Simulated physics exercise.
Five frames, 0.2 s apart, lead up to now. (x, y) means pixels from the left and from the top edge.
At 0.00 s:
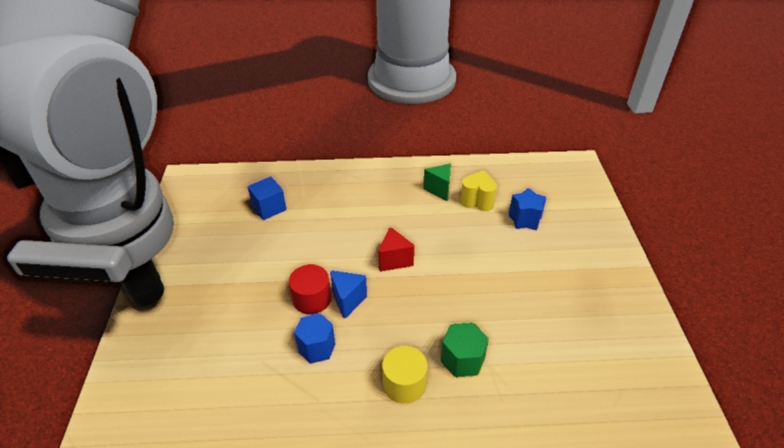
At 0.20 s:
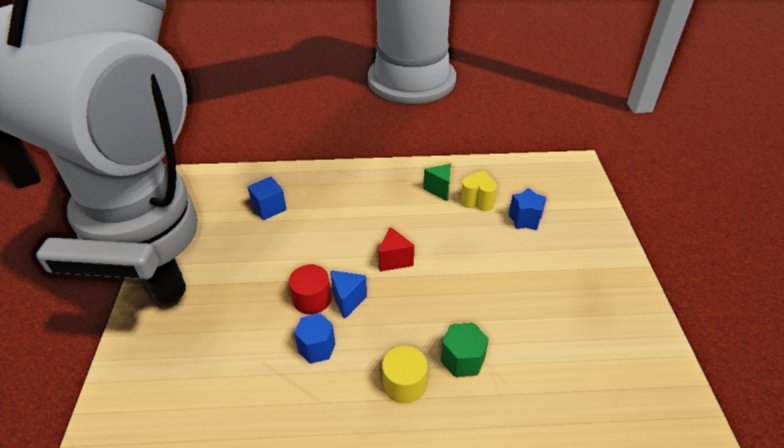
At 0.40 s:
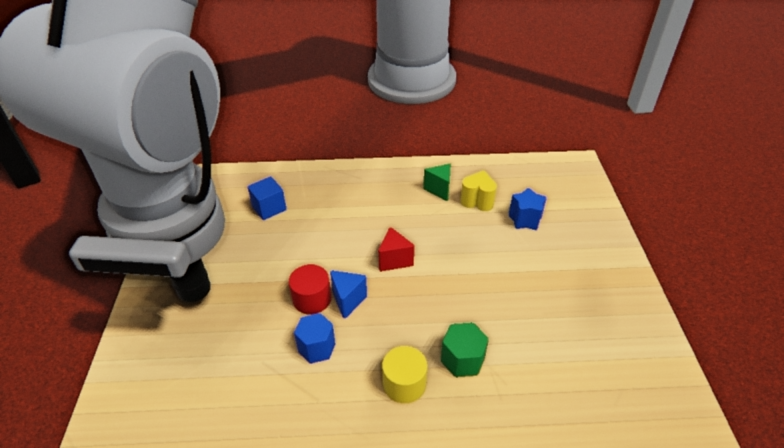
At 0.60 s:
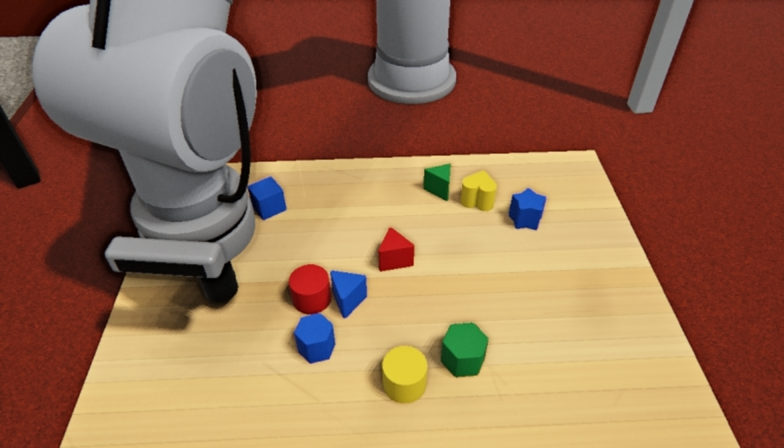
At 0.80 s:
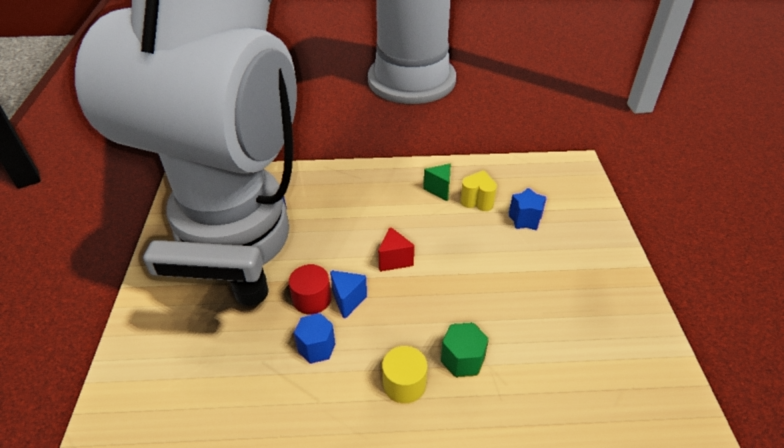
A gray robot arm moves steadily right over a wooden board while the colored blocks stay still.
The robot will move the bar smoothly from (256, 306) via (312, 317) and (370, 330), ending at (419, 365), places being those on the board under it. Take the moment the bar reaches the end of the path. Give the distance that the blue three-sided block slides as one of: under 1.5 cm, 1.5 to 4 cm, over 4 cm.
It goes 1.5 to 4 cm.
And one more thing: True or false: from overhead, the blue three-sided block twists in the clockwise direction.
The statement is true.
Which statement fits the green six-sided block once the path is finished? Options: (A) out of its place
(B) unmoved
Choice B: Unmoved.
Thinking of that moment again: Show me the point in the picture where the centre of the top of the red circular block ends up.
It should be at about (341, 272).
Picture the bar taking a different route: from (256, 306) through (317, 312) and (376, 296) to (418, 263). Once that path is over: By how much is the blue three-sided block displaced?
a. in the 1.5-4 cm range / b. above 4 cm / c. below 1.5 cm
My answer is option b.
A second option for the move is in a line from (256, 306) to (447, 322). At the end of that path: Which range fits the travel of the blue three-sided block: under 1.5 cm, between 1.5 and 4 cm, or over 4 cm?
Displacement: Past 4 cm.
What follows on the original path. One third of the way, bar (311, 305); red circular block (335, 274); blue three-sided block (369, 276), turned 50° clockwise.
Two thirds of the way, bar (370, 319); red circular block (341, 272); blue three-sided block (373, 276), turned 40° clockwise.
At the end, bar (419, 354); red circular block (341, 272); blue six-sided block unmoved; blue three-sided block (373, 276), turned 40° clockwise; yellow circular block (411, 381); green six-sided block unmoved.
